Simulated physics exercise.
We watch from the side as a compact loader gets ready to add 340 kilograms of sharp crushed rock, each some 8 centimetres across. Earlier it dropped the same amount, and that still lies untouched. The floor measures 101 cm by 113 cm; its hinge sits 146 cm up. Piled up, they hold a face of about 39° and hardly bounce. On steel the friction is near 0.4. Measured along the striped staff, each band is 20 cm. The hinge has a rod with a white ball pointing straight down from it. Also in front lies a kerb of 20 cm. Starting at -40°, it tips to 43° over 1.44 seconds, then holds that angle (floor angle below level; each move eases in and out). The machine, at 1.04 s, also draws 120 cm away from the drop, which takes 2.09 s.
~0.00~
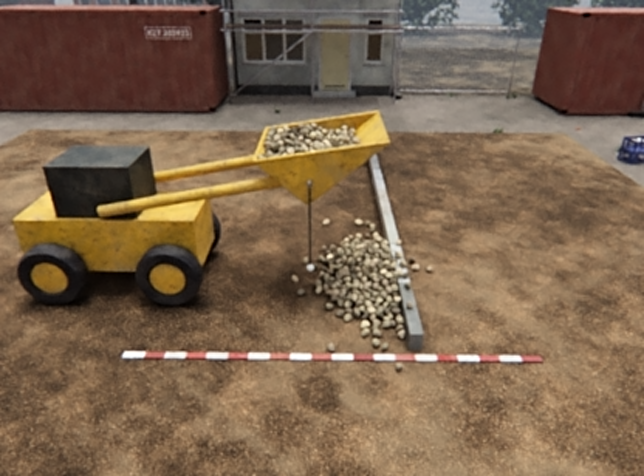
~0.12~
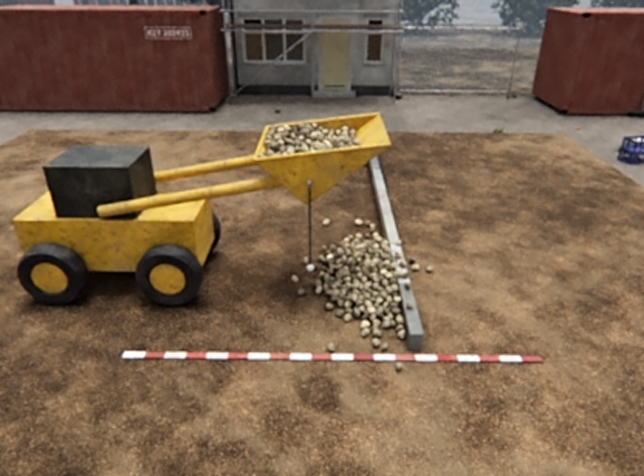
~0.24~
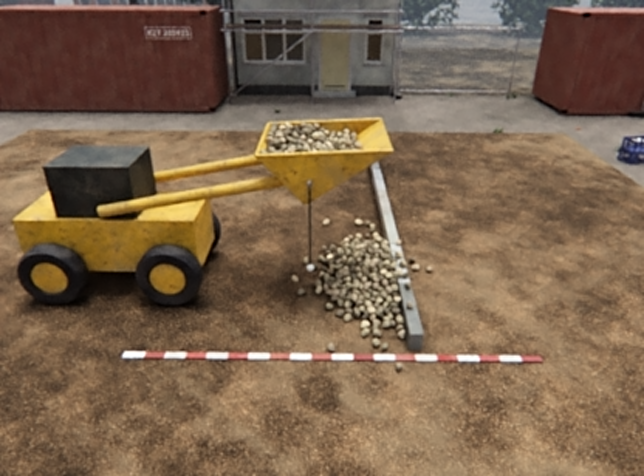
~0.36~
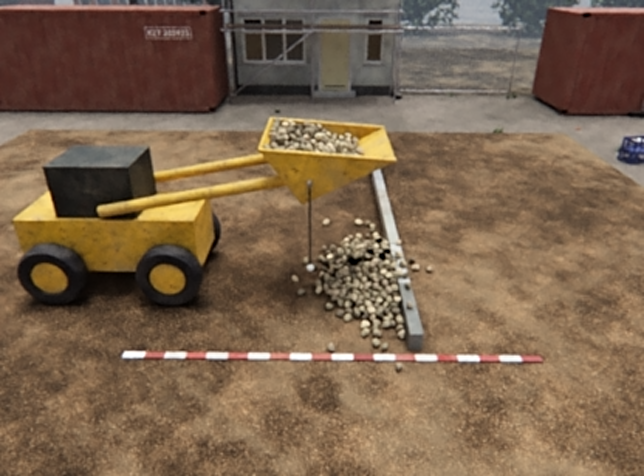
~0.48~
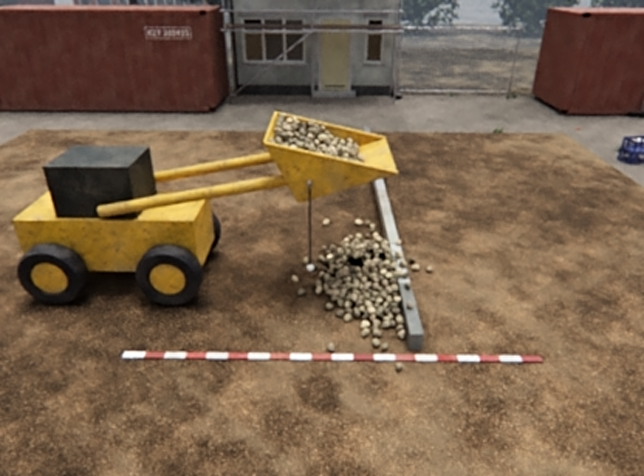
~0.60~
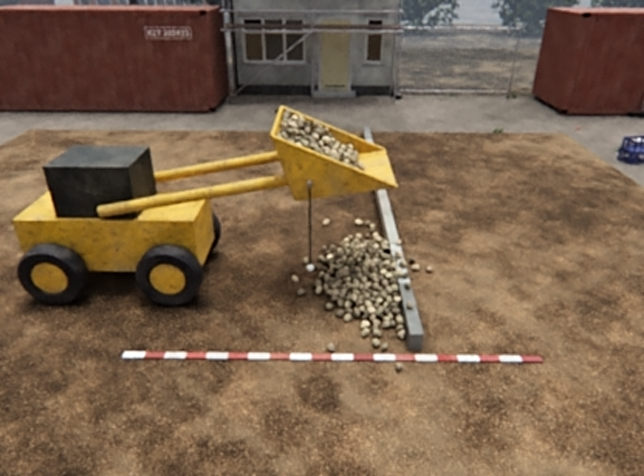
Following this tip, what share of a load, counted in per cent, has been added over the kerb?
5 per cent, roughly.
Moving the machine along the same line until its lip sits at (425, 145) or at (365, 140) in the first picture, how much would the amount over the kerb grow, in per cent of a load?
Roughly 50 and 0 per cent, in that order.
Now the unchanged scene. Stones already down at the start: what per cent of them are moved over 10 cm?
Some 5 percent, give or take.
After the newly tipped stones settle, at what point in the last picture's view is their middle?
Around (358, 264) in the last picture.
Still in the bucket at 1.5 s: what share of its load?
Near 45 per cent of the load is held.
After 1.1 s the floor is at 30°; in per cent of one load, 100 in the bucket, 99 on this side of the kerb, 1 over the kerb; the foremost stones are at (409, 264).
After 1.5 s the floor is at 43°; in per cent of one load, 47 in the bucket, 153 on this side of the kerb, 1 over the kerb; the foremost stones are at (409, 264).
After 3.6 s the floor is at 43°; in per cent of one load, 0 in the bucket, 195 on this side of the kerb, 5 over the kerb; the foremost stones are at (443, 267).
After 6.3 s the floor is at 43°; in per cent of one load, 0 in the bucket, 195 on this side of the kerb, 5 over the kerb; the foremost stones are at (443, 267). Net gain over the kerb, 5.
